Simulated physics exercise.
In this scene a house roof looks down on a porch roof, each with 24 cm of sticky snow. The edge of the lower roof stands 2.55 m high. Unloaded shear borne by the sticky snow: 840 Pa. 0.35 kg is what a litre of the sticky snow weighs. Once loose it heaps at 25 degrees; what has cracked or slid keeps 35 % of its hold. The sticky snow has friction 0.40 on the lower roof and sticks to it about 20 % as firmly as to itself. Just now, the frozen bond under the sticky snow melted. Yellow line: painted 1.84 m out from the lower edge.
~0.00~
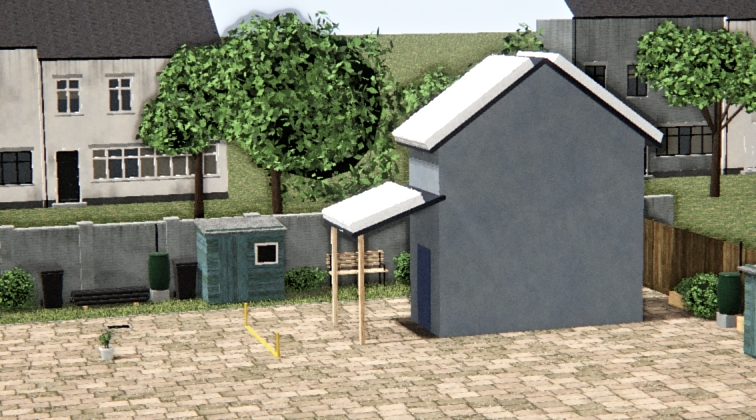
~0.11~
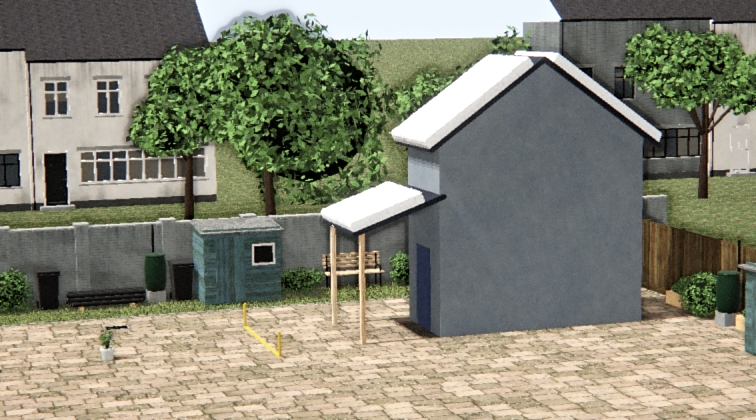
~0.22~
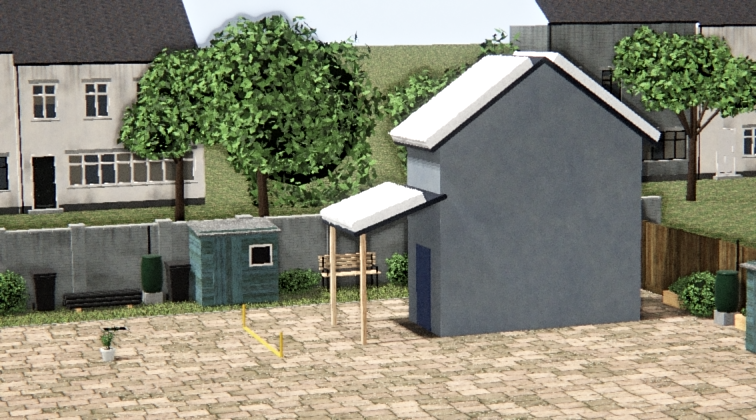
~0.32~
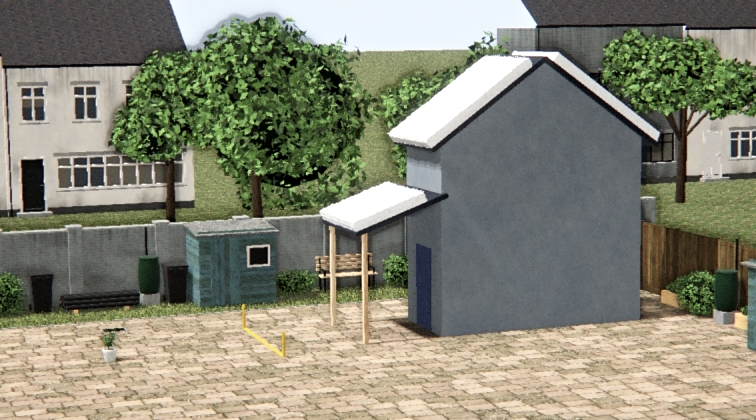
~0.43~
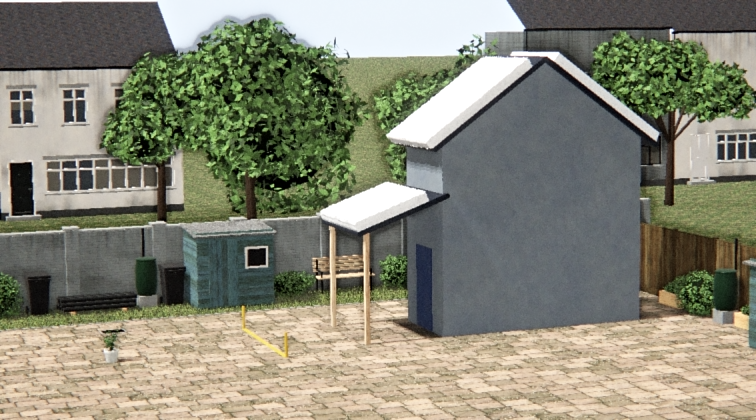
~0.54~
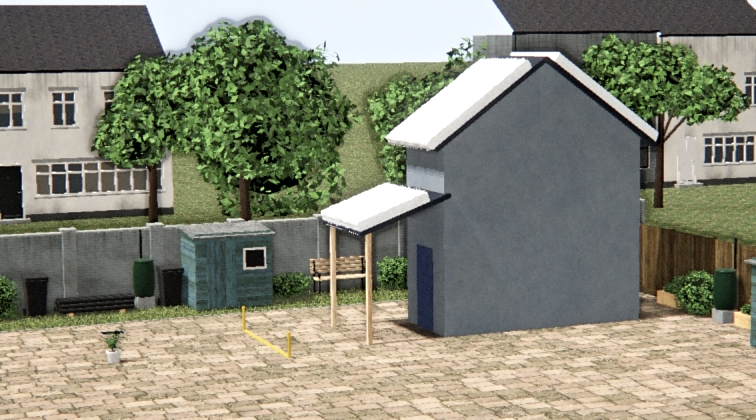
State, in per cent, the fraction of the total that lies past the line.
10 per cent.
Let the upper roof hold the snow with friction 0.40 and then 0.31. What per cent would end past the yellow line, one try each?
First try 25 per cent, second try 35 per cent.
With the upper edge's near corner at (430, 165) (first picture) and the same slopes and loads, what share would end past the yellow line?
Result: Near 1 %.
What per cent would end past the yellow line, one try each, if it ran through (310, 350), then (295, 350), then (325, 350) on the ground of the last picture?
In turn about 30 %, 18 %, 40 %.
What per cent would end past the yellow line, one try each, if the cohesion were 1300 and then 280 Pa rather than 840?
Respectively 0 % and 40 %.
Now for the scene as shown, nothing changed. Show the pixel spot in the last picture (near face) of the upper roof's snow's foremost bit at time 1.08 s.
At roughly (410, 196).
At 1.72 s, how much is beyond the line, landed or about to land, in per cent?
Around 0 percent of it.
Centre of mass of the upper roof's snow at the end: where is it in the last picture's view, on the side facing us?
Look around (341, 290) on the near face.
After 1.08 s, none is below the lower edge and 0 % is past the line.
After 1.72 s, none is below the lower edge and 0 % is past the line.
After 2.36 s, none is below the lower edge and 0 % is past the line.
After 3.00 s, 9 % is below the lower edge and 0 % is past the line.
After 4.90 s, 62 % is below the lower edge and 10 % is past the line.
